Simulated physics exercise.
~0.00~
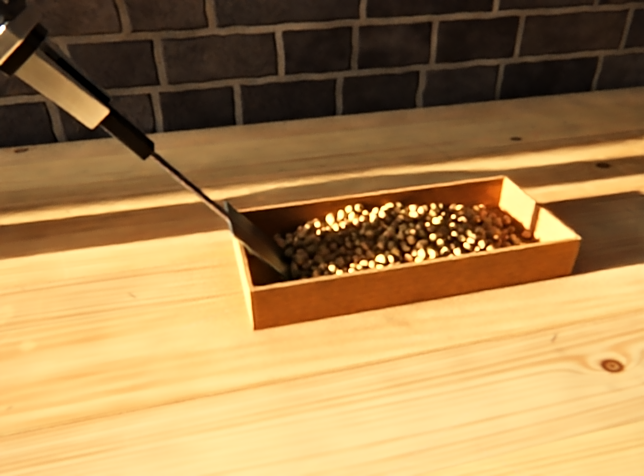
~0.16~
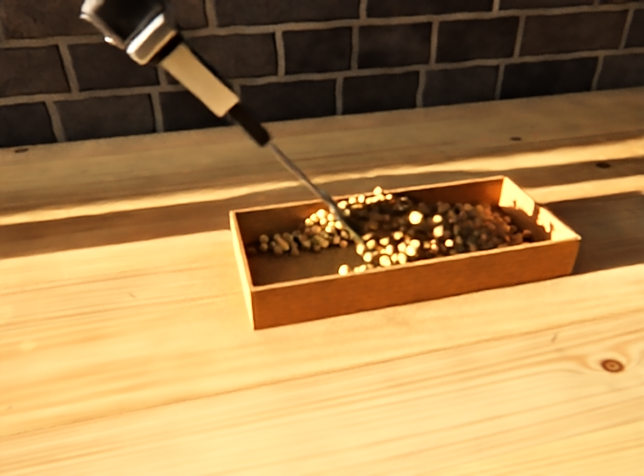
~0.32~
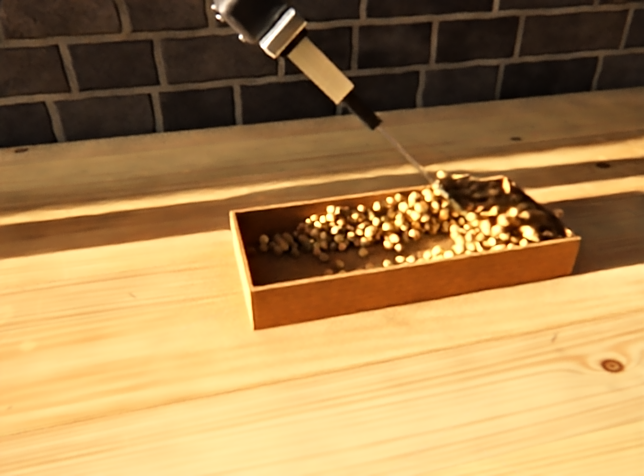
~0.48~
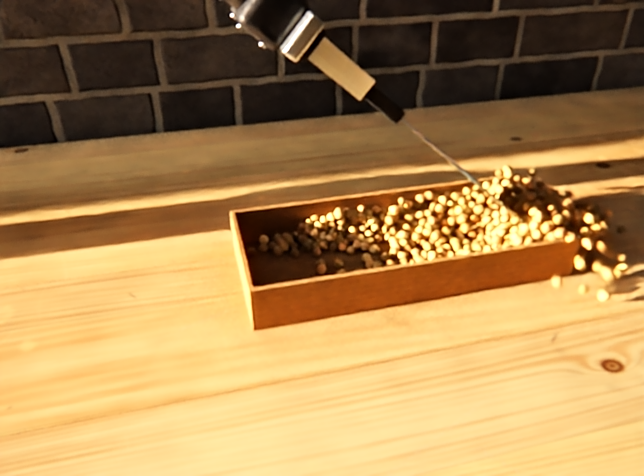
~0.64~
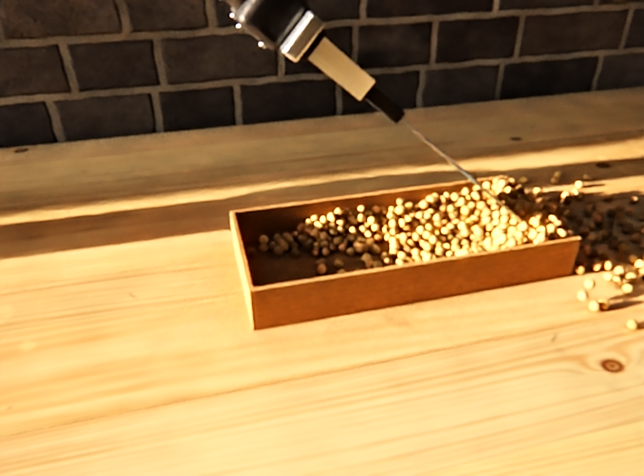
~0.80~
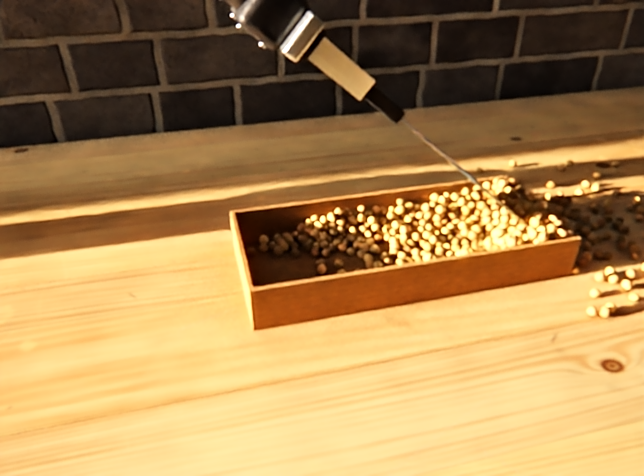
To begin with, a shallow wooden tray of dried chickpeas sits on a pale wooden table before a dark brick wall, with a mechanical arm's paddle dipped into its left end. The arm sweeps the blade rightward through the chickpeas, leaving part of the tray's floor bare behind it. As it nears the right end, the chickpeas pile into a heap above the rim. The paddle then halts, slightly raised and tilted, while some chickpeas spill over onto the table. Finally, the blade stays still as the spilled ones spread rightward, with most remaining inside the tray.
